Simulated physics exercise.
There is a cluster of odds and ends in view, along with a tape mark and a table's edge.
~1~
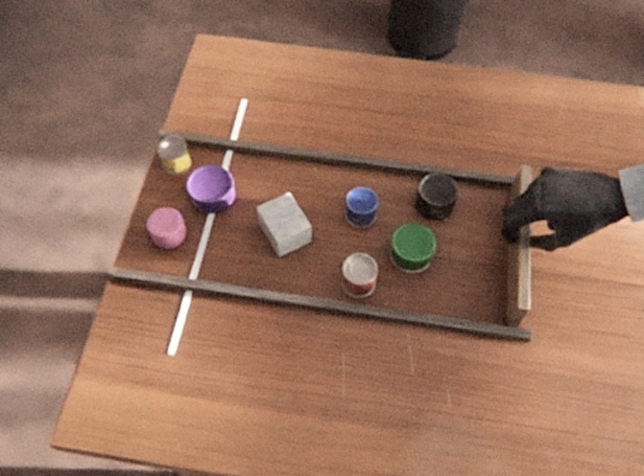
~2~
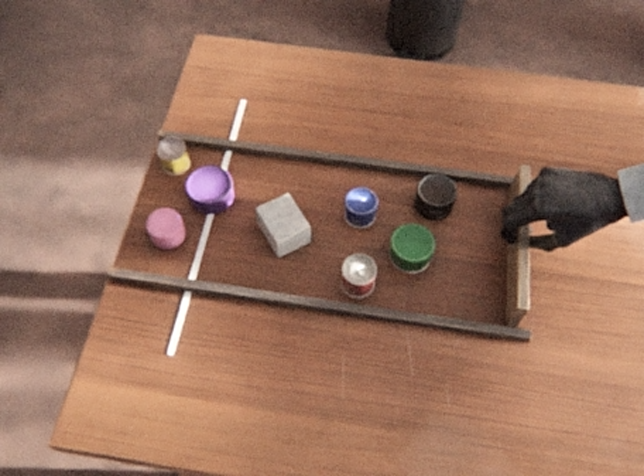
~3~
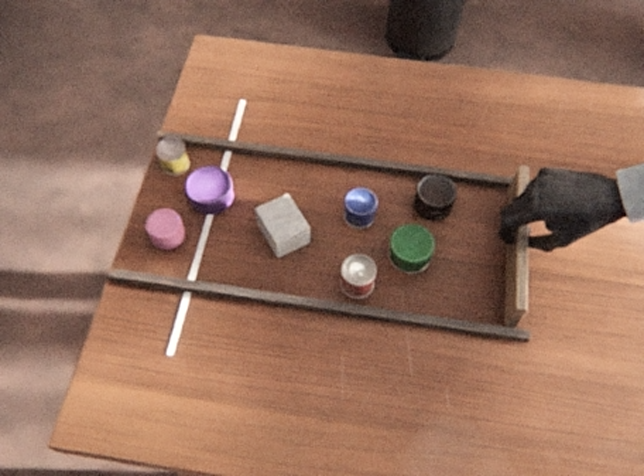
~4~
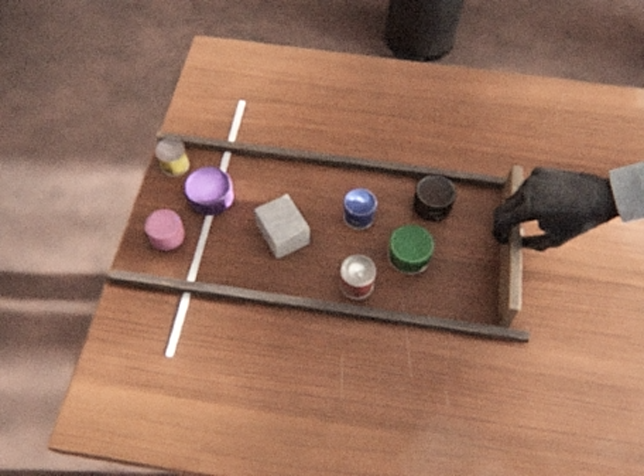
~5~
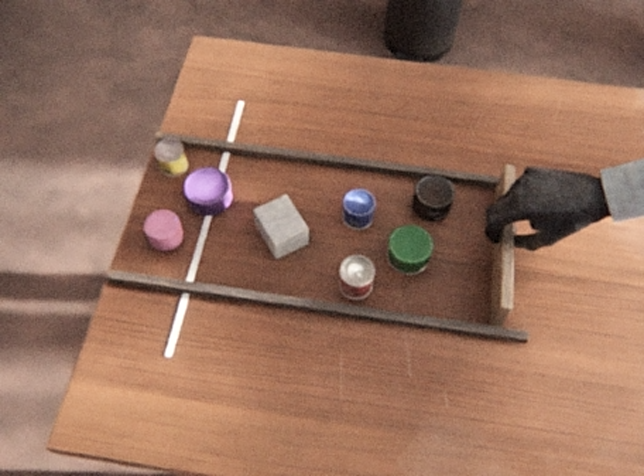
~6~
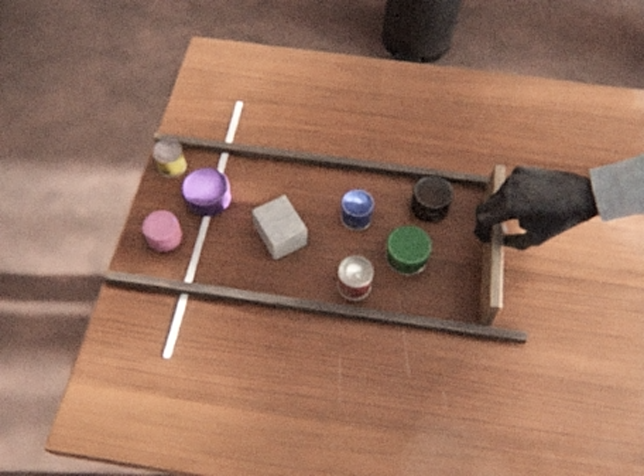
At first, a black-gloved hand rests on an upright wooden board at the right end of two dark rails, with small round containers and a pale block spread between them. The hand then slides the board slightly left toward the black and green containers, while the objects stay in place.
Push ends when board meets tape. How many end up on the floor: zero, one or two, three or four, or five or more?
One or two.
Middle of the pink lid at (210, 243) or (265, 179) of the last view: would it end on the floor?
First spot, it is safe; second spot, it is safe.
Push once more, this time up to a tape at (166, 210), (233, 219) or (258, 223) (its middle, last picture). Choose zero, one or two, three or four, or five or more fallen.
One after another: Three to four; not one; none at all.
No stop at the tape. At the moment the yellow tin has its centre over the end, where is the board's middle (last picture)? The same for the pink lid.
Around (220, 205) first and around (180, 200) second.
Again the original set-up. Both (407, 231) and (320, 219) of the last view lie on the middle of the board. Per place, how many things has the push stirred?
2 and 5.
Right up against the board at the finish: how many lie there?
Result: 4 in all.
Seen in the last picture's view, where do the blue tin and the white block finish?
In the last picture the blue tin sits at (196, 189) while the white block sits at (158, 201).
Soon after, none off yet; yellow tin at rest near (170, 159); pink lid at rest near (162, 231); purple tub at rest near (207, 192).
In the end, the number that fall off is one or two; gone, yellow tin.
